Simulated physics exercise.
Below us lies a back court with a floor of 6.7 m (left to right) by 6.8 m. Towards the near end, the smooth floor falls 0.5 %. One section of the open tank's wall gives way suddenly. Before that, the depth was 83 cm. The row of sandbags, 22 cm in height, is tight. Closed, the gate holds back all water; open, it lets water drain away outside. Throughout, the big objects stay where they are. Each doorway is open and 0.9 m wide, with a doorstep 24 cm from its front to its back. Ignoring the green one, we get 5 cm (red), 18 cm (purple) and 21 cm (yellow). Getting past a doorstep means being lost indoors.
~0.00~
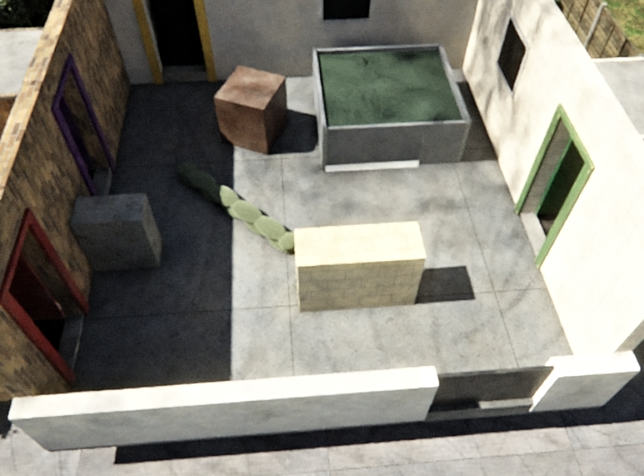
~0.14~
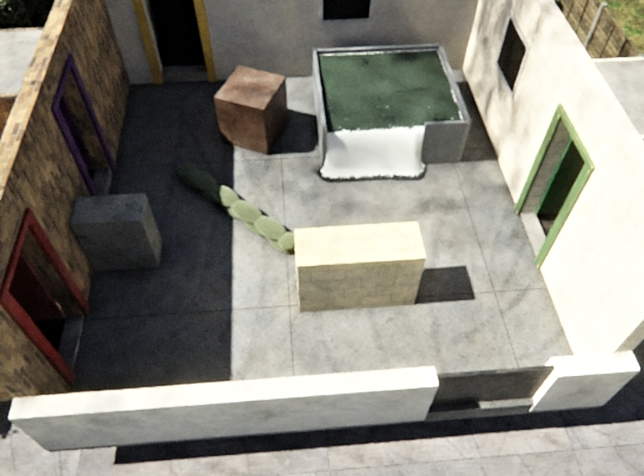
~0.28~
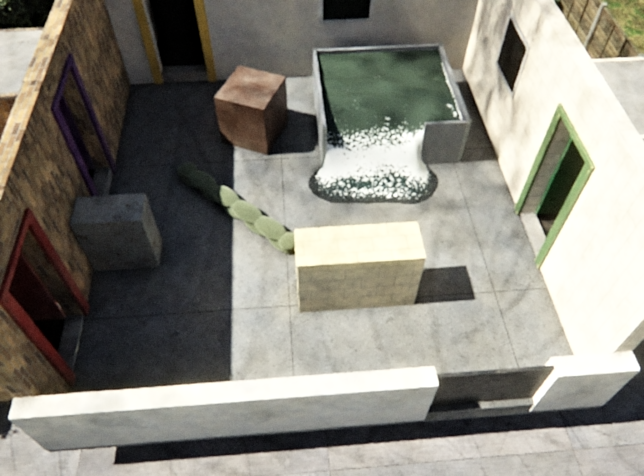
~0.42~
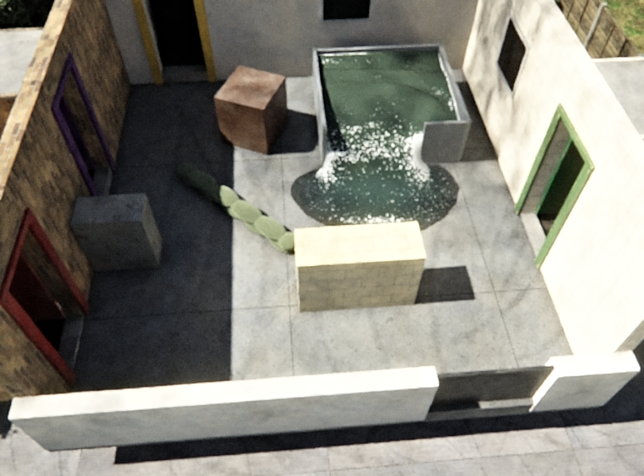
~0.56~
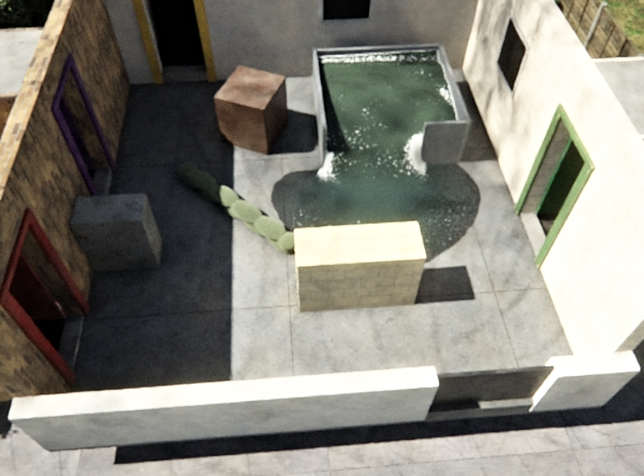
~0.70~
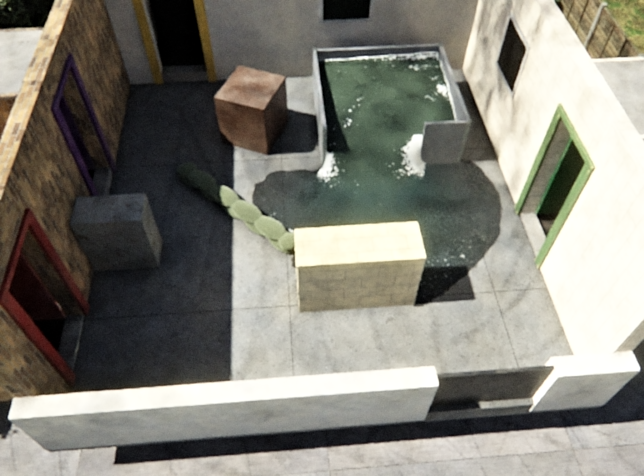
Water pours through a gap in the open tank's wall and spreads across the courtyard floor.
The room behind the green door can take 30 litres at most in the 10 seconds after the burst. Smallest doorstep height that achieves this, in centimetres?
16 cm.
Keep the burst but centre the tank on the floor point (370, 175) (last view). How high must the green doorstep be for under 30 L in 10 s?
Minimum: Approx. 23 cm.
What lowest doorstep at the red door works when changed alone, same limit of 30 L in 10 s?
Door red, min height approx. 15 cm.
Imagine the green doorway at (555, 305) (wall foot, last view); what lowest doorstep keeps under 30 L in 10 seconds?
You'd want it roughly 26 cm high.
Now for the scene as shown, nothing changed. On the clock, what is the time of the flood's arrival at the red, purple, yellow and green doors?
Red = 2.2 s, purple = 2.4 s, yellow = 4.0 s, green = 0.9 s.
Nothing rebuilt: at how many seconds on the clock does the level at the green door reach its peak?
Approximately 4.0 s.
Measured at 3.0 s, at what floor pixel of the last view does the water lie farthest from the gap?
Roughly at (65, 422) in the last view.
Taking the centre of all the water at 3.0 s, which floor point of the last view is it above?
Roughly (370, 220).
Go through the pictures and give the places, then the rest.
The first picture shows still water, 83 cm deep, in the open tank at (387, 87); the green door at (549, 194) is dry.
In the second picture, the gap is at (373, 150), the front 0.3 m out at (406, 178); the back of the open tank holds 83 cm.
In the third picture, the front is at (389, 200), 0.8 m from the gap at (373, 153); 1.4 m2 of floor is wet, 83 cm left at the back.
In the fourth picture, the front is at a hidden place, 1.4 m from the gap at (373, 155); 3.0 m2 of floor is wet, 81 cm left at the back.
In the fifth picture, water pours out at (373, 155) and has run 2.1 m, to a hidden place; about 8 cm deep outside, 72 cm at the back.
In the sixth picture, the gap is at (373, 155), the front 2.7 m out at a hidden place; the back of the open tank holds 72 cm; 0.5 m in a straight line remain to the green door at (549, 194).
After 1.4 s water covers 35 % of the floor, deepest (54 cm) near (359, 261); 8 cm at the green door, 0 litres in over its 6 cm doorstep.
After 3.0 s water covers 65 % of the floor, deepest (36 cm) near (535, 290); 9 cm at the green door, 3 litres in over its 6 cm doorstep.
After 10.0 s water covers 95 % of the floor, deepest (17 cm) near (295, 404); 9 cm at the green door, 222 litres in over its 6 cm doorstep.
At the green door as built, the water arrived by 1.0 s and peaked near 18 cm at 4.2 s.
With a doorstep of 14 cm, 49 litres would have come in within the 10 s; with 19 cm, 15 litres. So under 30 litres takes about 16 cm.
